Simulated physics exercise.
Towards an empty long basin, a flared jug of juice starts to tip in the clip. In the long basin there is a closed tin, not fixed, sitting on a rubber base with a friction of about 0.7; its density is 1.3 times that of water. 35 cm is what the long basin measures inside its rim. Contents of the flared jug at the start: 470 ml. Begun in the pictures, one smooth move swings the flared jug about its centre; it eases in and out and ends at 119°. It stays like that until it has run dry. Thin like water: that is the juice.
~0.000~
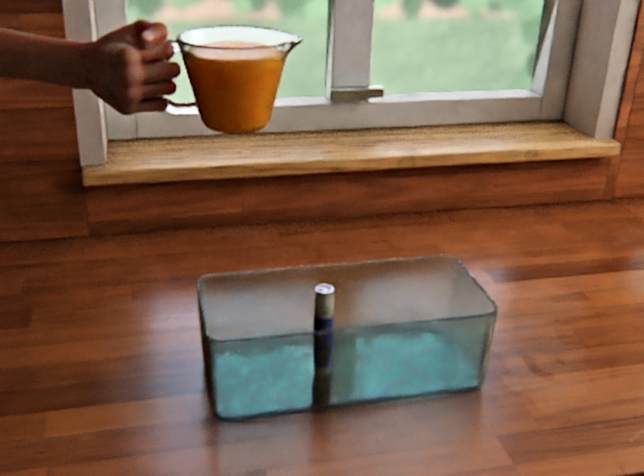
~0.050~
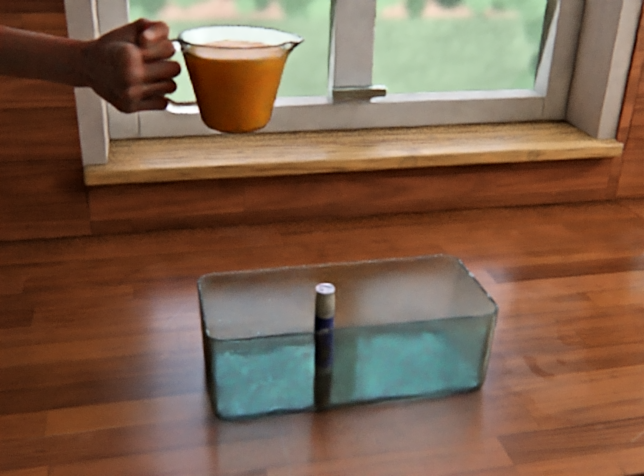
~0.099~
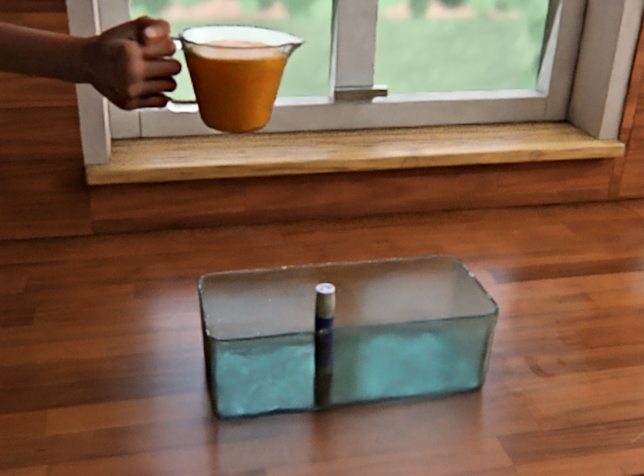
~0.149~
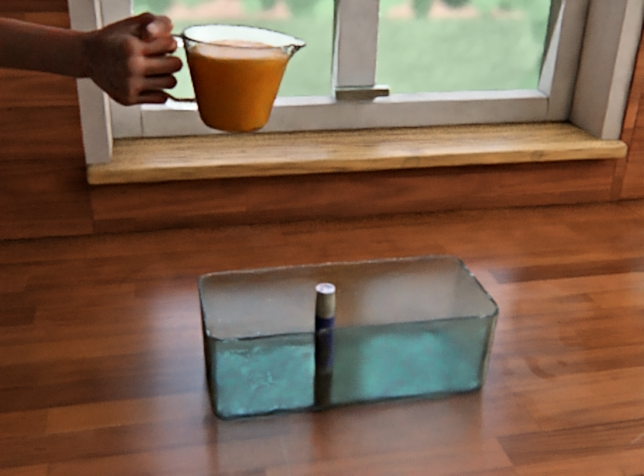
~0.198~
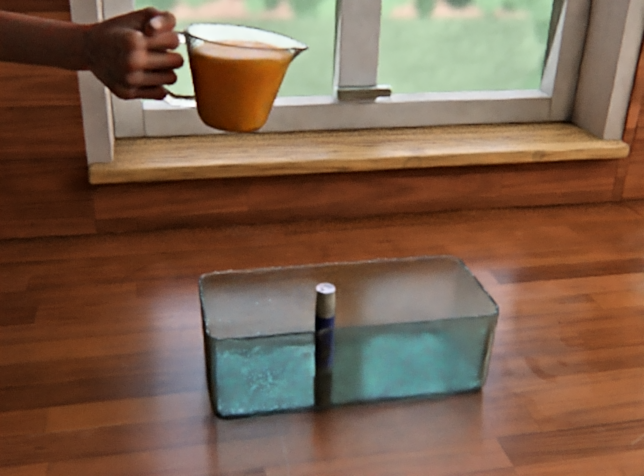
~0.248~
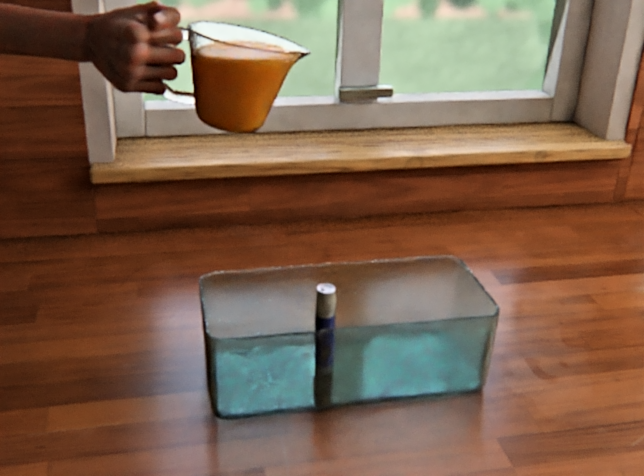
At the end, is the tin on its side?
It stays vertical.
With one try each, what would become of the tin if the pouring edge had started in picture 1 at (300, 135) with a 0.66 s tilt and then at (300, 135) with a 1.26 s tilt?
The tin overturns the first time and stays vertical the second time.
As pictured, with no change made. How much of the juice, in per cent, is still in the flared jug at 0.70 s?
Still held: Roughly 56 % of the total.
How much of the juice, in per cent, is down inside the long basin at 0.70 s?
8 %, roughly.
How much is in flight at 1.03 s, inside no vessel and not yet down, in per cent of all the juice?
Something like 22 per cent of the total.
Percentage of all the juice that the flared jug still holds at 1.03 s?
I'd estimate some 3 per cent.
Then, 0.70 s in, the tilt is 70° and 56 per cent is still to pour; the tin stands where it began.
Then, 1.03 s in, the tilt is 110° and 3 per cent is still to pour; the tin stands where it began.
Then, 1.38 s in, the tilt is 119° and 0 per cent is still to pour; the tin stands where it began.
Then, 1.76 s in, the tilt is 119° and 0 per cent is still to pour; the tin stands where it began.
Finally, the tin stands where it began.
